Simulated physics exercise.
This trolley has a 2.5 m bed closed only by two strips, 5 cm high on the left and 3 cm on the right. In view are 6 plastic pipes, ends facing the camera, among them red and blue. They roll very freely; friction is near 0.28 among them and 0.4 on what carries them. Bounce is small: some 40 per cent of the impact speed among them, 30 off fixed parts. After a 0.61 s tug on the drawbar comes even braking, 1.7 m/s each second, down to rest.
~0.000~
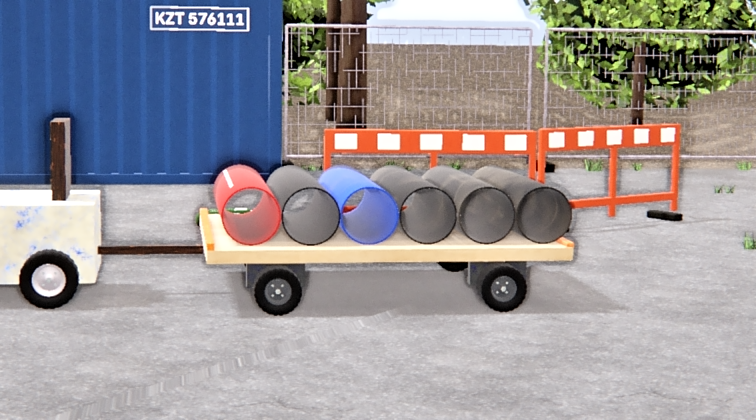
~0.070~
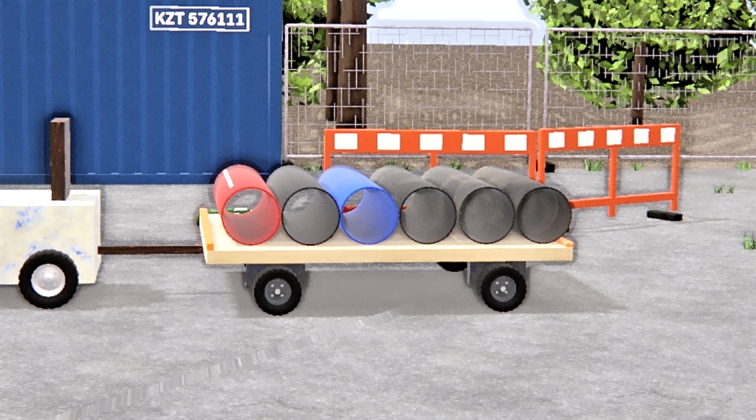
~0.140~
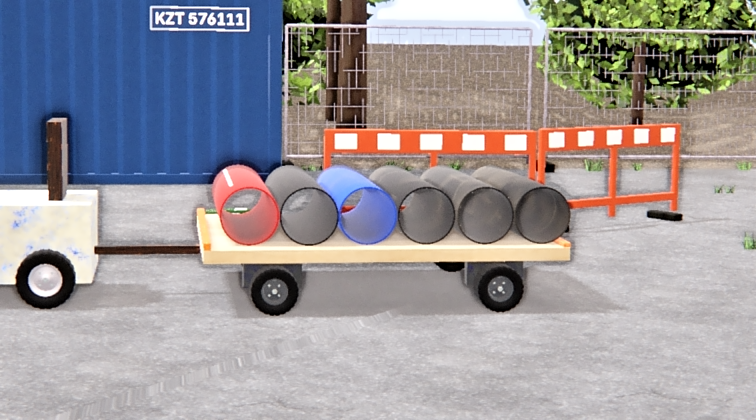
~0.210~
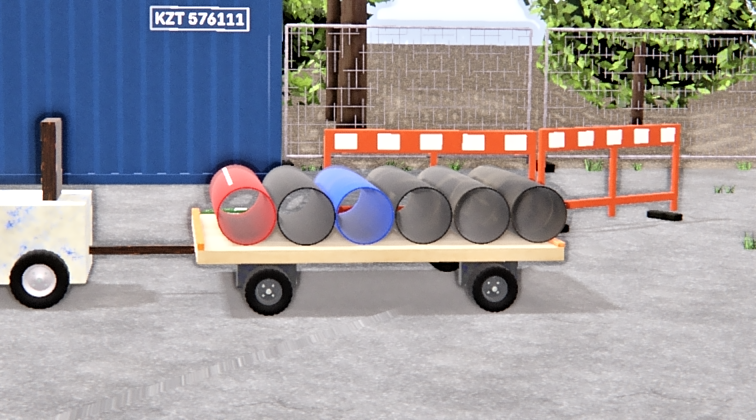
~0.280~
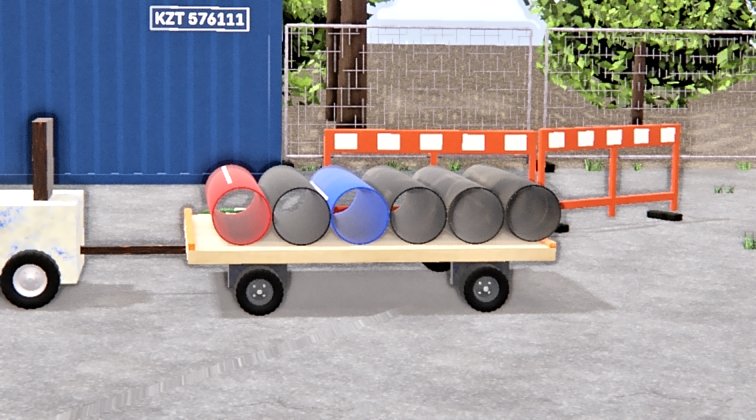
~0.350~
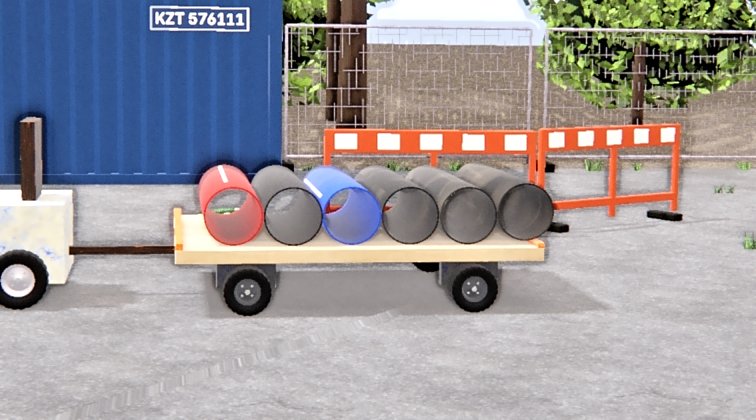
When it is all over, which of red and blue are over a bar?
Red is kept aboard. Blue remains between the bars.
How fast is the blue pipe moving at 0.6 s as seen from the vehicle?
Near 0.9 m/s.
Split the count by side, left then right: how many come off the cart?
On the left 0, on the right 2.
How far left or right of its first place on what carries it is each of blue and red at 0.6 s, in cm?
Blue 25 right, red 25 right.
By 0.6 s, red is on the deck, 50 cm from the left bar, rolling right along the cart; blue is on the deck, 110 cm from the right bar, rolling right along the cart; 1 gone from the cart.
By 0.8 s, red is on the deck, 65 cm from the left bar, rolling right along the cart; blue is on the deck, 90 cm from the right bar, rolling right along the cart; 1 gone from the cart.
By 2.4 s, red is on the deck, 60 cm from the left bar, rolling left along the cart; blue is on the deck, 100 cm from the right bar, rolling left along the cart; 2 gone from the cart.
Finally (5.2 s), red is on the deck, 20 cm from the left bar; blue is on the deck, 100 cm from the left bar; 2 gone from the cart.
